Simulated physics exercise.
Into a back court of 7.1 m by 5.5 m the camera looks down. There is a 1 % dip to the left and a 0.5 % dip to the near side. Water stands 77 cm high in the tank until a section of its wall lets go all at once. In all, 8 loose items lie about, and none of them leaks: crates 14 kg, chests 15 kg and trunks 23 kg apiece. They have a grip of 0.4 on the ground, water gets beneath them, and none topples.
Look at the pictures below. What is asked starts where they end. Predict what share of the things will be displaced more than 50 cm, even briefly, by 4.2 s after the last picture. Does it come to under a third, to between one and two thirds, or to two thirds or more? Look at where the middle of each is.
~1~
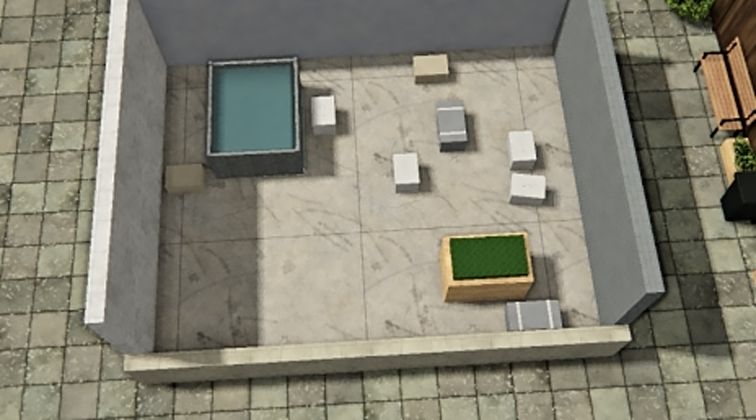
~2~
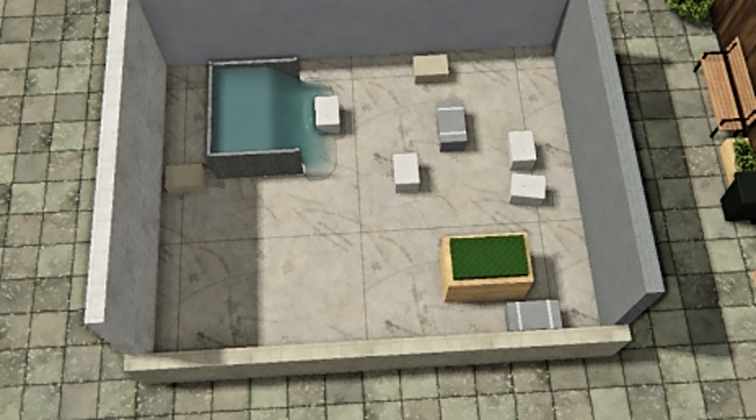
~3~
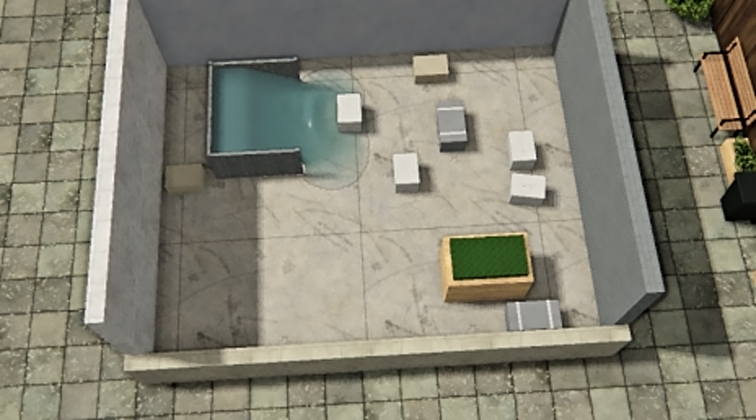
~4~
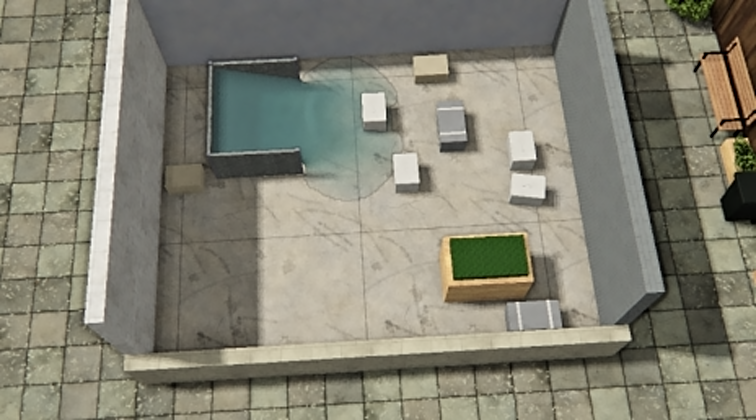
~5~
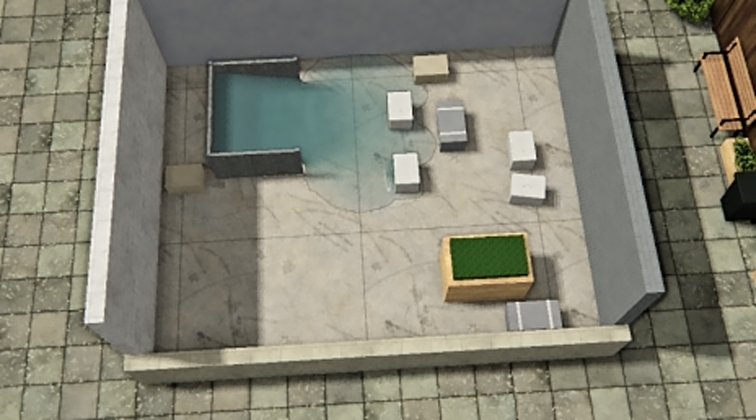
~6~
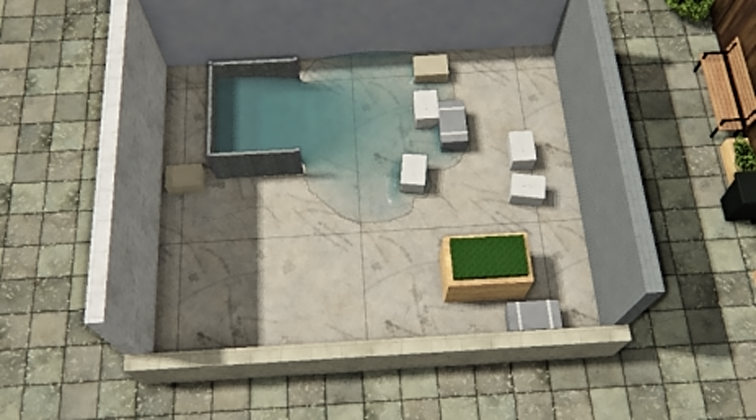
My guess is it is going to land at two thirds or higher.
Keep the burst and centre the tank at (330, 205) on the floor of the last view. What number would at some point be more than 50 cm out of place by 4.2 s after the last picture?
Then 6 of them would.
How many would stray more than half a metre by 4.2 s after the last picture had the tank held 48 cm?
6.
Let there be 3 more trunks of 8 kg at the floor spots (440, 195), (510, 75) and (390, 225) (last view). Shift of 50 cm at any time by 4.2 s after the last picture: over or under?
Reading them off in order: Clears the mark, clears the mark, clears the mark.
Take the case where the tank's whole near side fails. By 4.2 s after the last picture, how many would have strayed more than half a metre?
Result: 2 of them.
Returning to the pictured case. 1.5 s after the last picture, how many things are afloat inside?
Total: 4.
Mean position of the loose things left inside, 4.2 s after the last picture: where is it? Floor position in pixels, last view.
Around (468, 239).
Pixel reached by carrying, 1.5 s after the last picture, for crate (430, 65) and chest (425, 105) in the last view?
Somewhere about (544, 48) and (555, 69).
Then, 0.4 s after the last picture 3 of 8 are over 50 cm from their spots; 0 afloat.
Then, 1.5 s after the last picture 6 of 8 are over 50 cm from their spots; 4 afloat.
Then, 2.8 s after the last picture 6 of 8 are over 50 cm from their spots; 5 afloat.
Then, 4.2 s after the last picture 7 of 8 are over 50 cm from their spots, and 7 have been at some point; 7 afloat.
